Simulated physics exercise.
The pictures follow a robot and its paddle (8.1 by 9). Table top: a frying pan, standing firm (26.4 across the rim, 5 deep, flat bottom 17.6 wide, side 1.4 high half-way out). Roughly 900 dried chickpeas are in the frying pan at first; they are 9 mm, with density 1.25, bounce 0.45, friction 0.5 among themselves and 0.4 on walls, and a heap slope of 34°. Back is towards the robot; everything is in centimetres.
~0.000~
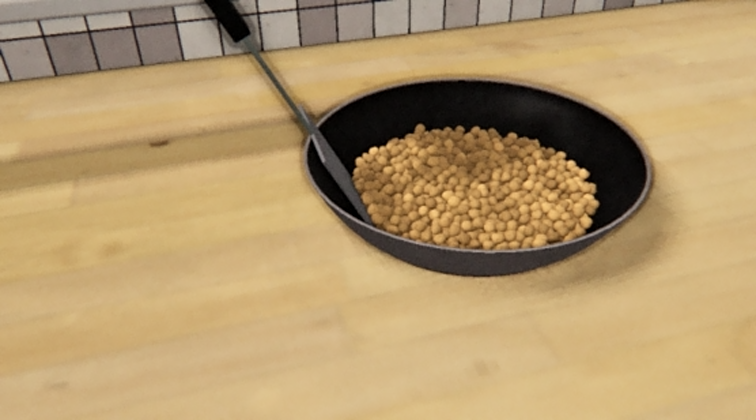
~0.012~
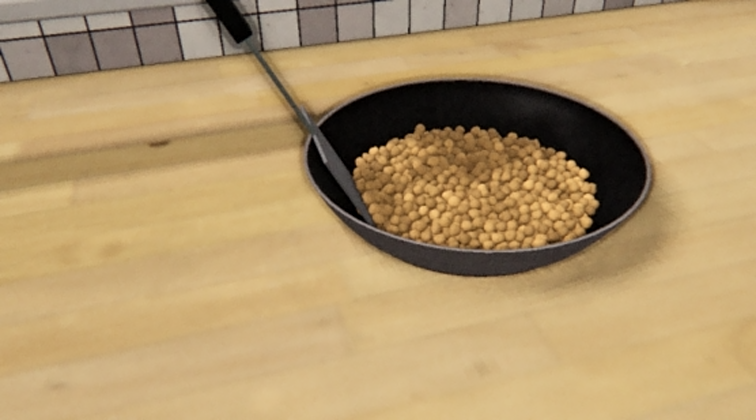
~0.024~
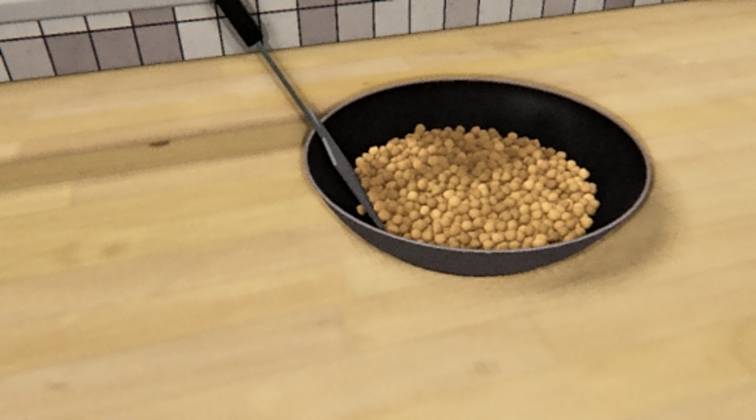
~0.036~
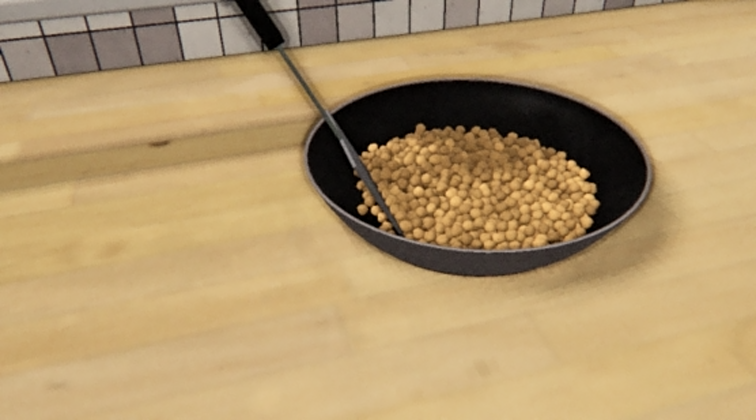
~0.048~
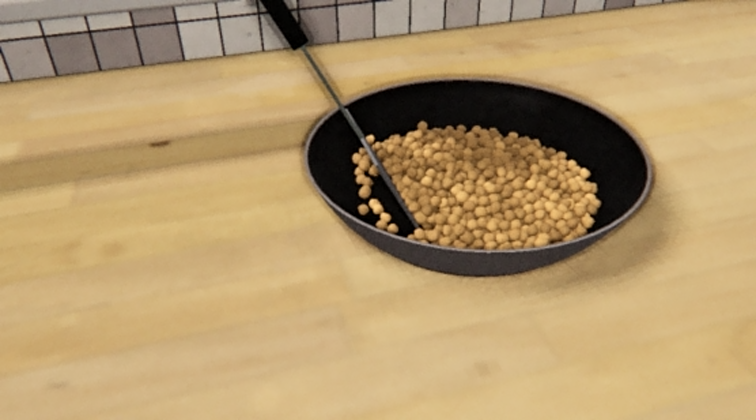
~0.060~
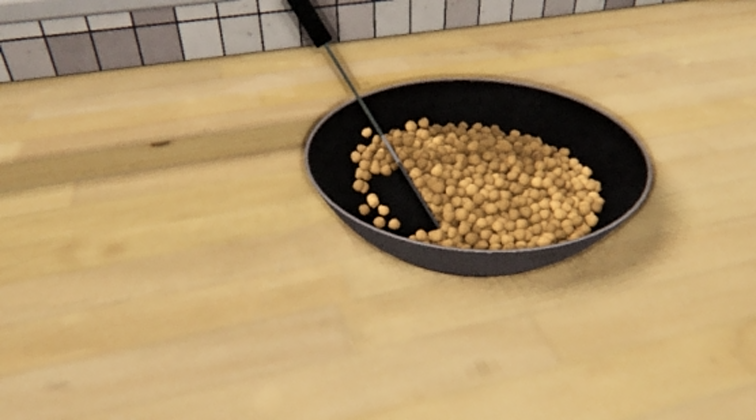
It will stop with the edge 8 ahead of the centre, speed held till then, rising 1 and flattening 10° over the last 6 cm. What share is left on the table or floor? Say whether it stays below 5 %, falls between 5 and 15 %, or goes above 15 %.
It goes above 15 %.
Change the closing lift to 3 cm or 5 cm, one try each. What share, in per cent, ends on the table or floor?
Try one gives about 20 in a hundred, try two about 20 in a hundred.
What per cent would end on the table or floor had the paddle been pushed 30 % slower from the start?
It would be roughly 10 percent.
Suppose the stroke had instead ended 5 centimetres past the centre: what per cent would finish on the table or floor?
Result: Approx. 5 %.
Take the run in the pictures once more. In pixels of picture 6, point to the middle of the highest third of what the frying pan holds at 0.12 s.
Roughly pixel (511, 154).
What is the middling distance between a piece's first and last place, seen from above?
Roughly 5 cm.
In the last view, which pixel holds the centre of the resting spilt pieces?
Near (698, 147).
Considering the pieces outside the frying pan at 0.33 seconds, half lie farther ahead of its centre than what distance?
18 cm.
After 0.09 s, sloping 63°, highest piece 8 above the table; 900 in the frying pan.
After 0.12 s, sloping 60°, highest piece 9 above the table; 900 in the frying pan.
After 0.33 s, sloping 53°, highest piece 10 above the table; 727 in the frying pan, 126 on the table or floor, 47 on the blade or in flight.
After 1.38 s, sloping 53°, highest piece 6 above the table; 726 in the frying pan, 174 on the table or floor.
In the end, 726 in the frying pan, 174 on the table or floor. That is 19 % on the table or floor.
